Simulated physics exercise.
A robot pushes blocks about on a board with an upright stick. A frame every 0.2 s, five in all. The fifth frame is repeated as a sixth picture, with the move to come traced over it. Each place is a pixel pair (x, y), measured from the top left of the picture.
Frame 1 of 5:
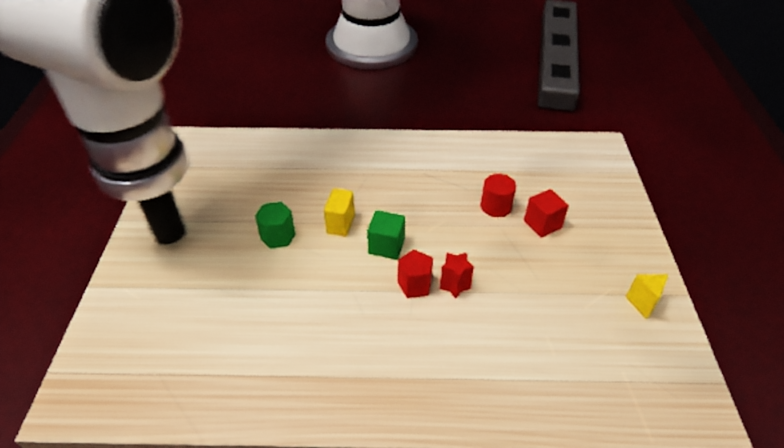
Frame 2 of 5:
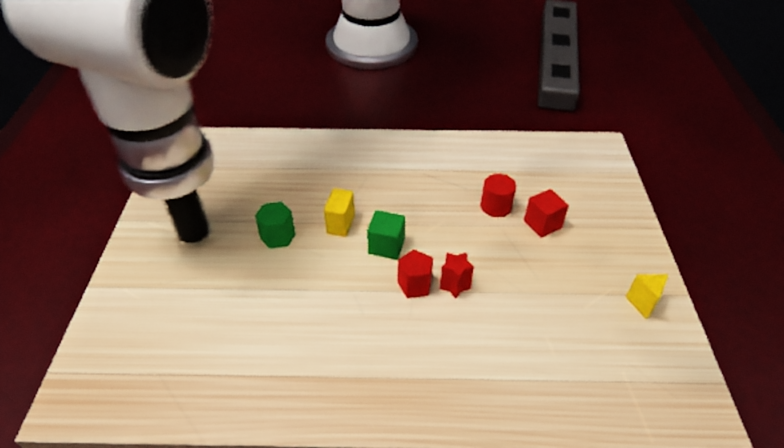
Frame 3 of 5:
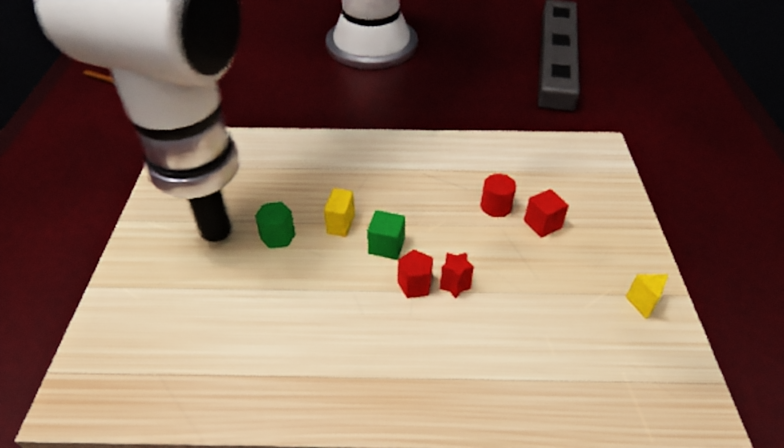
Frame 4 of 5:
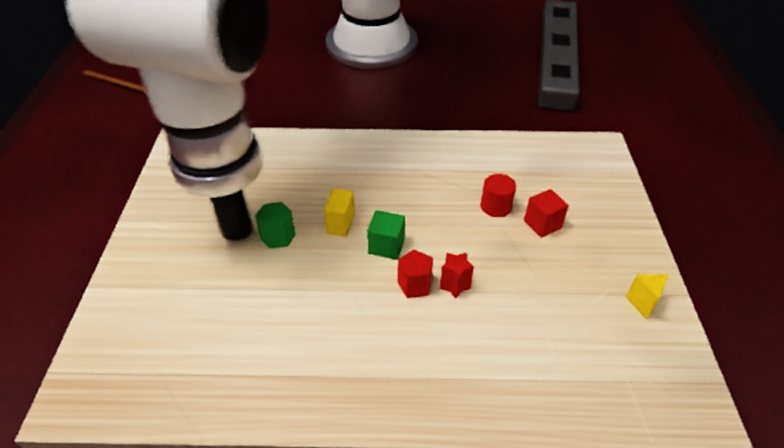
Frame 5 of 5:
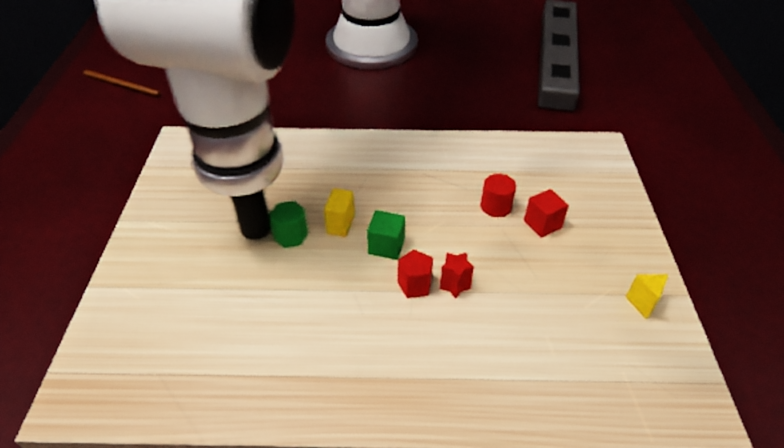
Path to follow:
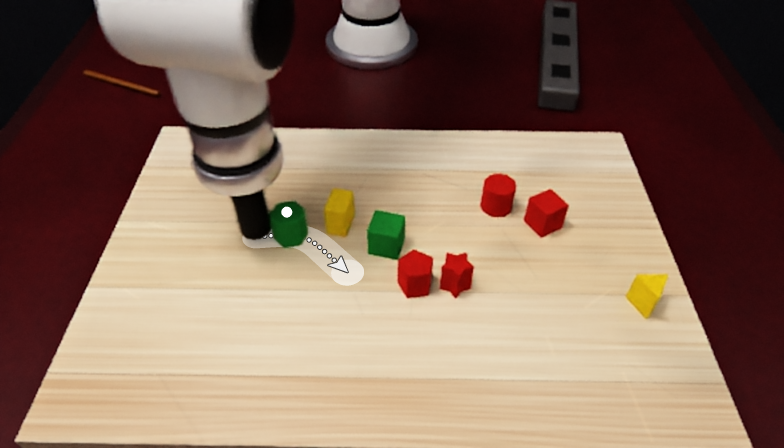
The robot arm moves right across the board and nudges the green block slightly right.
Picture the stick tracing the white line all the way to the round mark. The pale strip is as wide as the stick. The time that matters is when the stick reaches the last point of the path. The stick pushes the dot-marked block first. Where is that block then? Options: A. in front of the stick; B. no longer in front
The correct letter is B.
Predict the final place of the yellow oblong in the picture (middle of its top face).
At (359, 197).
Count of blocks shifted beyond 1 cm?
I predict two.
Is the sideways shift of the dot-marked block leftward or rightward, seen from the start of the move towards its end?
Well, taking the path from its start to its end as straight ahead, the dot-marked block moves to the left.
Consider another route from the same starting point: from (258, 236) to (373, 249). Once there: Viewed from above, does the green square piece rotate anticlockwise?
Going by the path, no.
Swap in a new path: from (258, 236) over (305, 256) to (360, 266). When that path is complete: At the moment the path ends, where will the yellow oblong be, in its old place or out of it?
Here's my answer: The yellow oblong gets displaced.
The drawn path runs from (258, 236) through (295, 236) and (324, 251) to (348, 272); the dot is on the green hexagonal block.
What follows on the original path. One third of the way, stick at (295, 228); green hexagonal block at (326, 212); yellow oblong at (350, 199), turned 40° anticlockwise.
Two thirds of the way, stick at (323, 243); green hexagonal block at (351, 218), turned 40° anticlockwise; yellow oblong at (359, 197), turned 75° anticlockwise.
At the end, stick at (347, 264); green hexagonal block at (356, 219), turned 60° anticlockwise; yellow oblong at (359, 197), turned 75° anticlockwise; green square piece not moved.
